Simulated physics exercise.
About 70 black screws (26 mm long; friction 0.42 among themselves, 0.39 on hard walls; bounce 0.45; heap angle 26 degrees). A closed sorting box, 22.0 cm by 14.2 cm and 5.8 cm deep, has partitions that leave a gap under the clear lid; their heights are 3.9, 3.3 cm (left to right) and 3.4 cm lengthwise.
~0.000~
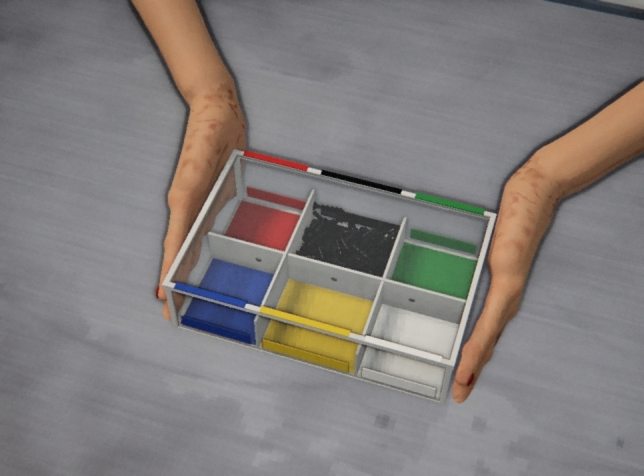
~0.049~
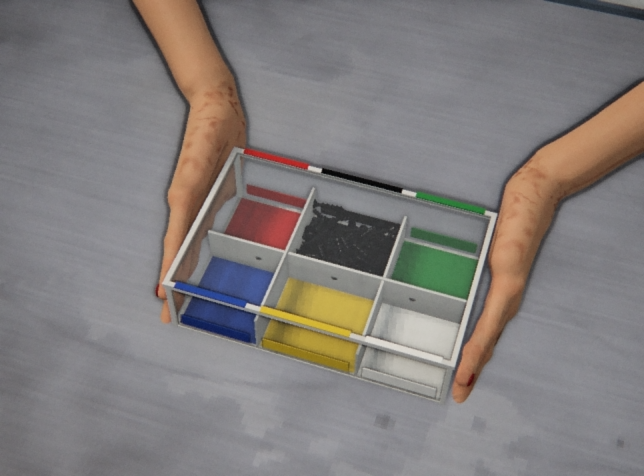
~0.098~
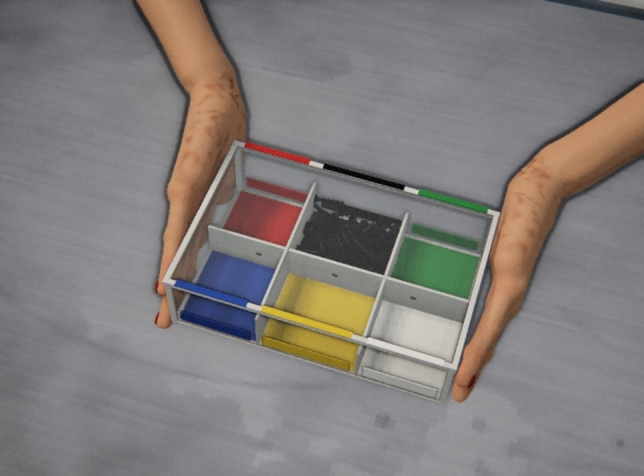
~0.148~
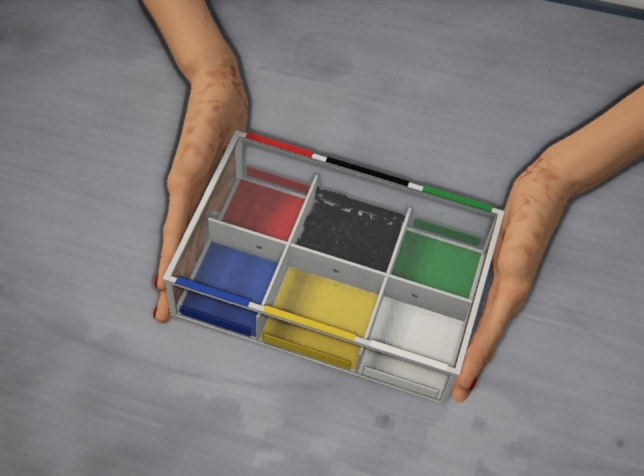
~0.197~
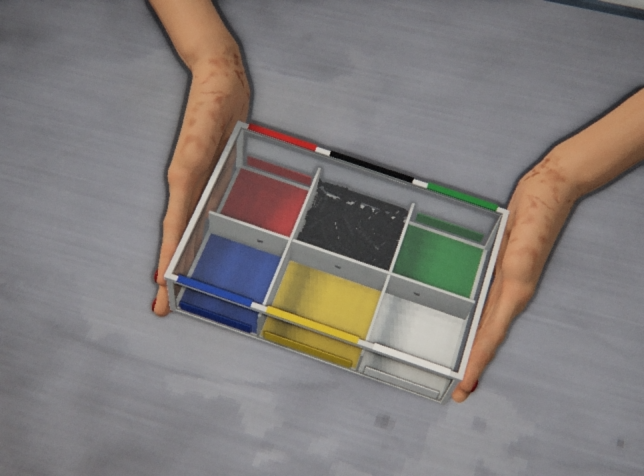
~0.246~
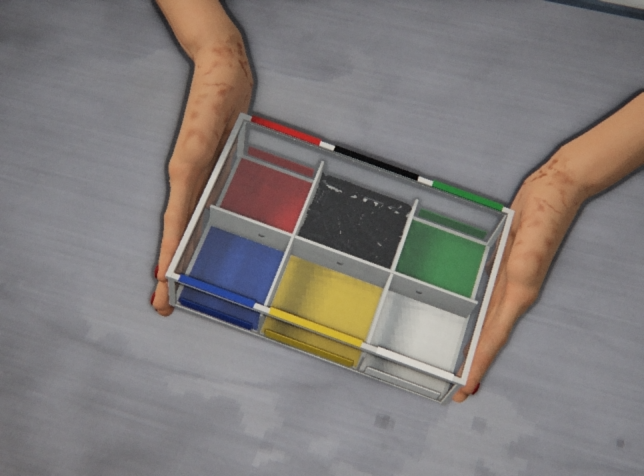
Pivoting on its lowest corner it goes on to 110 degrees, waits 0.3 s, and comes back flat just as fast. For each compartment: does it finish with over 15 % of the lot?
Red compartment: Under; blue compartment: Under; green compartment: Under; yellow compartment: Under; white compartment: Over; black compartment: Under.
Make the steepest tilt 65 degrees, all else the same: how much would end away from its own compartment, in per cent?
Some 5 per cent.
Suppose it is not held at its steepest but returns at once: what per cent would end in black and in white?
Then: Black 5; white 95.
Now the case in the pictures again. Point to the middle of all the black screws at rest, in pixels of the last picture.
At about (418, 359).
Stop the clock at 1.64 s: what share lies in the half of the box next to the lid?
About 90 per cent.
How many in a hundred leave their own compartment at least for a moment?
Roughly 95 per cent.
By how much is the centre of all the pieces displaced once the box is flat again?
Roughly 11.5 cm.
After 1.64 s, tilt 110 degrees; yellow 5 %, white 90 %, black 5 %.
Then, at 2.56 s, tilt 56 degrees; white 95 %, black 5 %.
After 3.49 s, tilt 0 degrees; white 95 %, black 5 %.
At rest (4.0 s), red 0 %, blue 0 %, green 0 %, yellow 0 %, white 95 %, black 5 %.
